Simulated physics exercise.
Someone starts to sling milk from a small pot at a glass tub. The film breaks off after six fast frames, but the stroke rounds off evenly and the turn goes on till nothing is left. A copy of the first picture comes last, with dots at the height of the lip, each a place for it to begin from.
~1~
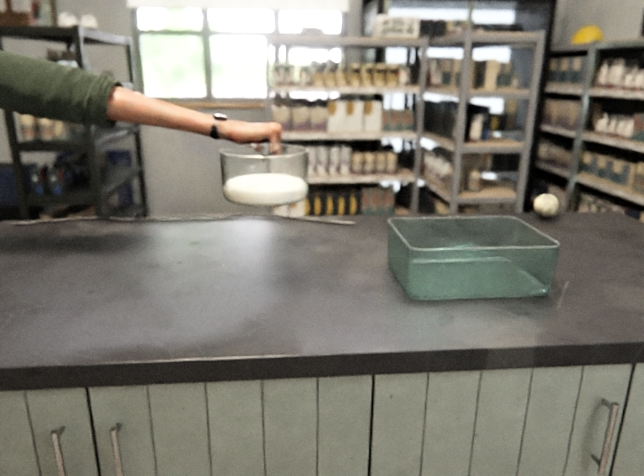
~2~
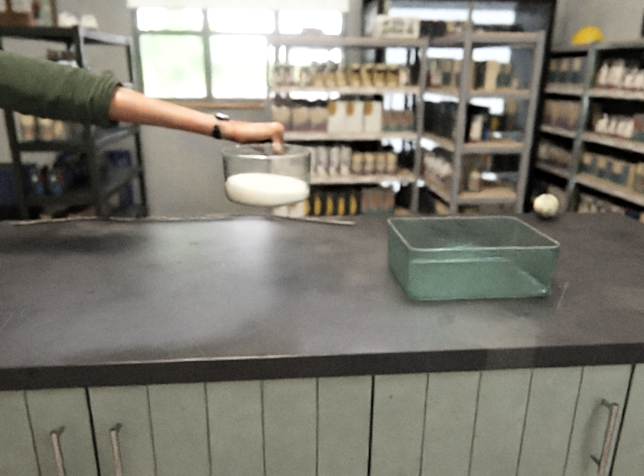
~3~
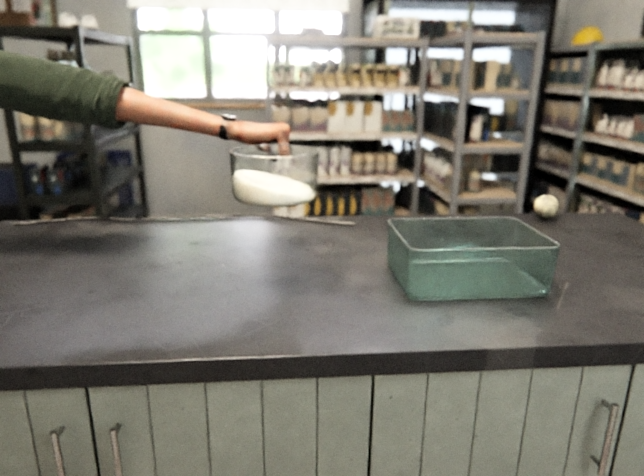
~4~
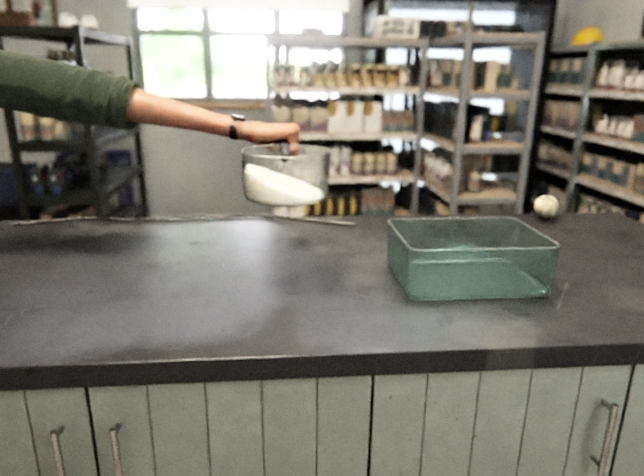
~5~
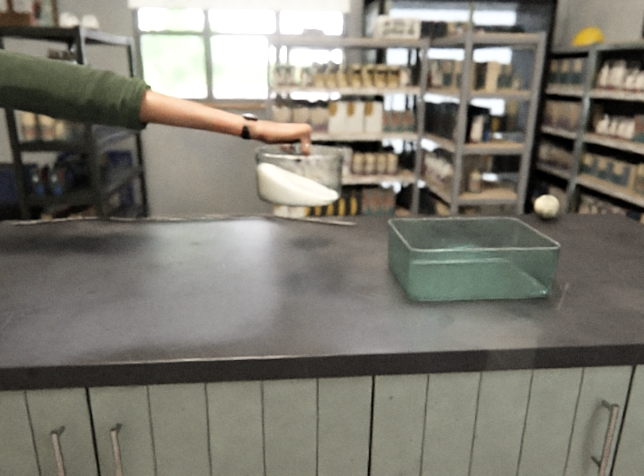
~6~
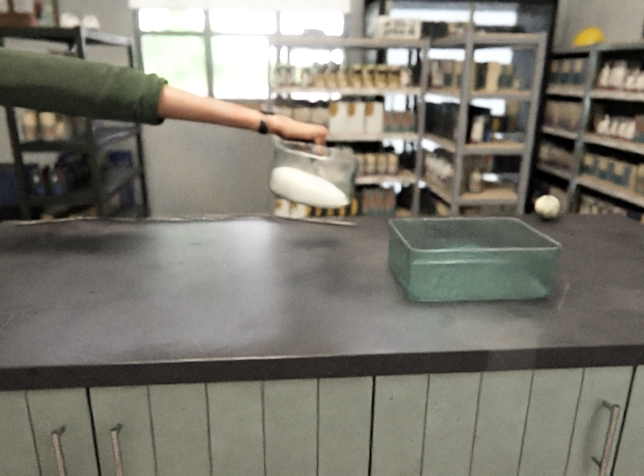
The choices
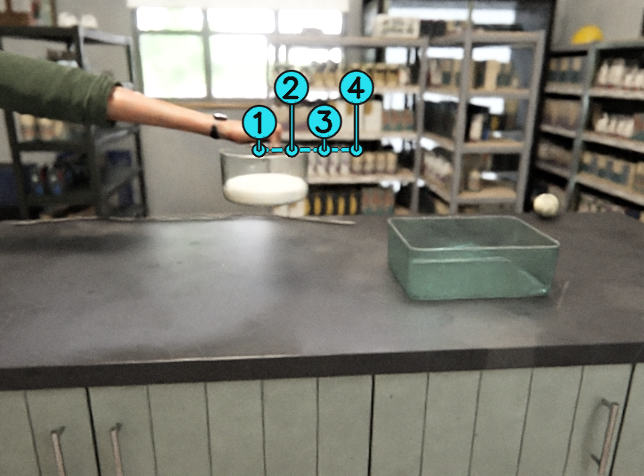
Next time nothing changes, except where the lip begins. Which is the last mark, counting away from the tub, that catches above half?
Use spot 3.
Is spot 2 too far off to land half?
Yes, that goes wrong.
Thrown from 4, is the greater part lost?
No, not at all.
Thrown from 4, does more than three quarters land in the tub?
Yes.
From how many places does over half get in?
Two of the four.
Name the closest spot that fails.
Here it is spot 2.
On the marked copy, 1 at (259, 150); 2 at (291, 149); 3 at (324, 149); 4 at (356, 149).
Choosing 1, about 7 % lands in the tub, 93 % falls short.
Choosing 2, about 32 % lands in the tub, 66 % falls short.
Choosing 3, about 67 % lands in the tub, 26 % falls short and 7 % goes beside or beyond.
Choosing 4, about 90 % lands in the tub, 3 % falls short and 8 % goes beside or beyond.
